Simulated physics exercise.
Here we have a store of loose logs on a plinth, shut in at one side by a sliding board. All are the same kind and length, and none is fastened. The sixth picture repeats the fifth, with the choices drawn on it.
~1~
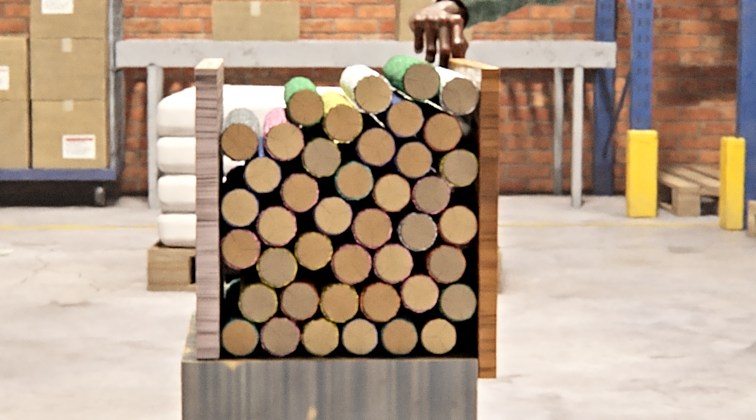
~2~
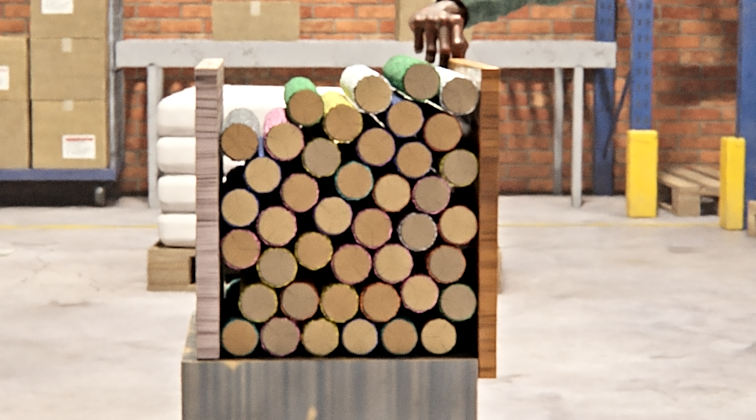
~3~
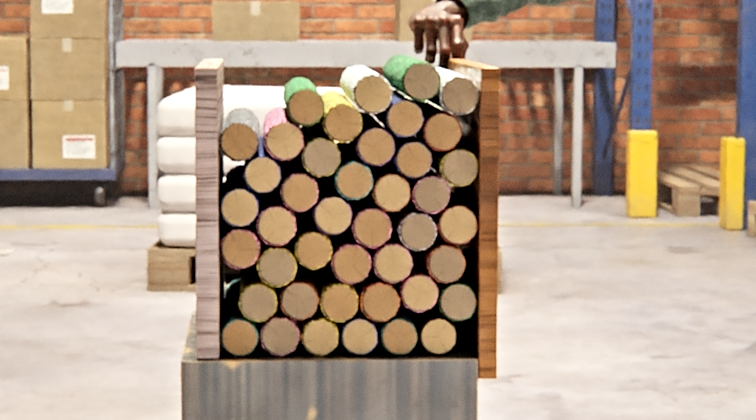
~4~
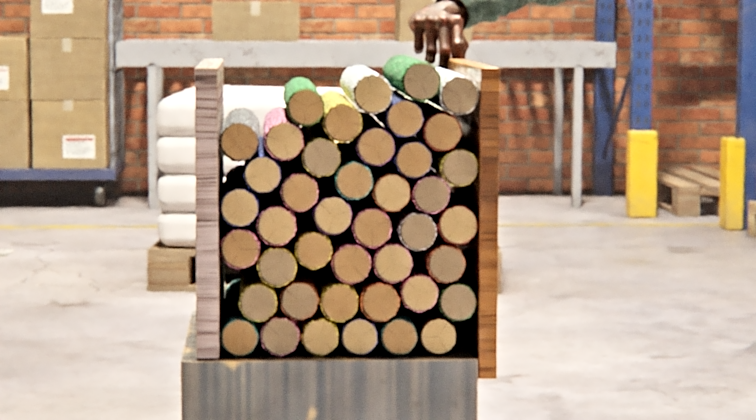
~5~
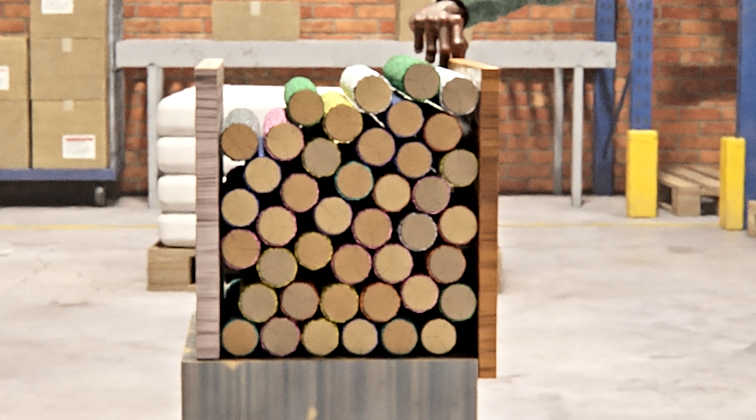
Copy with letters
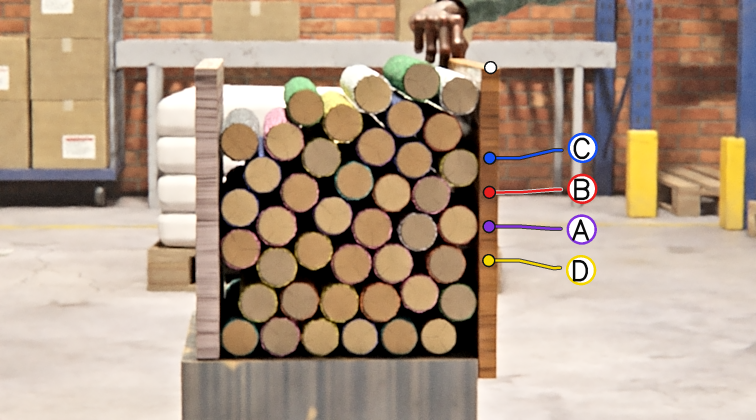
In a warehouse with a brick wall, cardboard boxes and blue racking behind, a fixed camera looks straight at the ends of a stack of logs. The round tan ends, some topped with green, white, yellow and pink, fill a space between two upright wooden boards on a grey plinth, with yellow posts at right. A hand rests at the top right, and nothing visibly moves.
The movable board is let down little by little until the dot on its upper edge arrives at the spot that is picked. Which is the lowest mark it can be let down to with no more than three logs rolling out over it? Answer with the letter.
Mark B is as low as it can go.
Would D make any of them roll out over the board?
At D: Yes.
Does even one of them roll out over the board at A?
Yes.
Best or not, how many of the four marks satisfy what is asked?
The number is two.
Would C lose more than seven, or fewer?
It loses fewer than seven.
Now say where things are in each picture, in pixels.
The first frame shows a log (277, 267); a log (276, 226); a log (300, 193).
The second frame shows a log (300, 193); a log (321, 158).
The third frame shows a log (239, 207); a log (421, 81).
The fourth frame shows side board (468, 205); a log (239, 338).
The fifth frame shows a log (438, 336); a log (446, 264); a log (277, 267).
On the marked copy, A at (489, 227); B at (490, 193); C at (490, 158); D at (489, 261); the white dot at (491, 67).
With B. Early on, top of the board (480, 127).
Further on, top of the board (479, 191).
At the end, top of the board (479, 192), one out over the board.
As for the rest, A four out over the board; C one out over the board; D more than three out over the board.
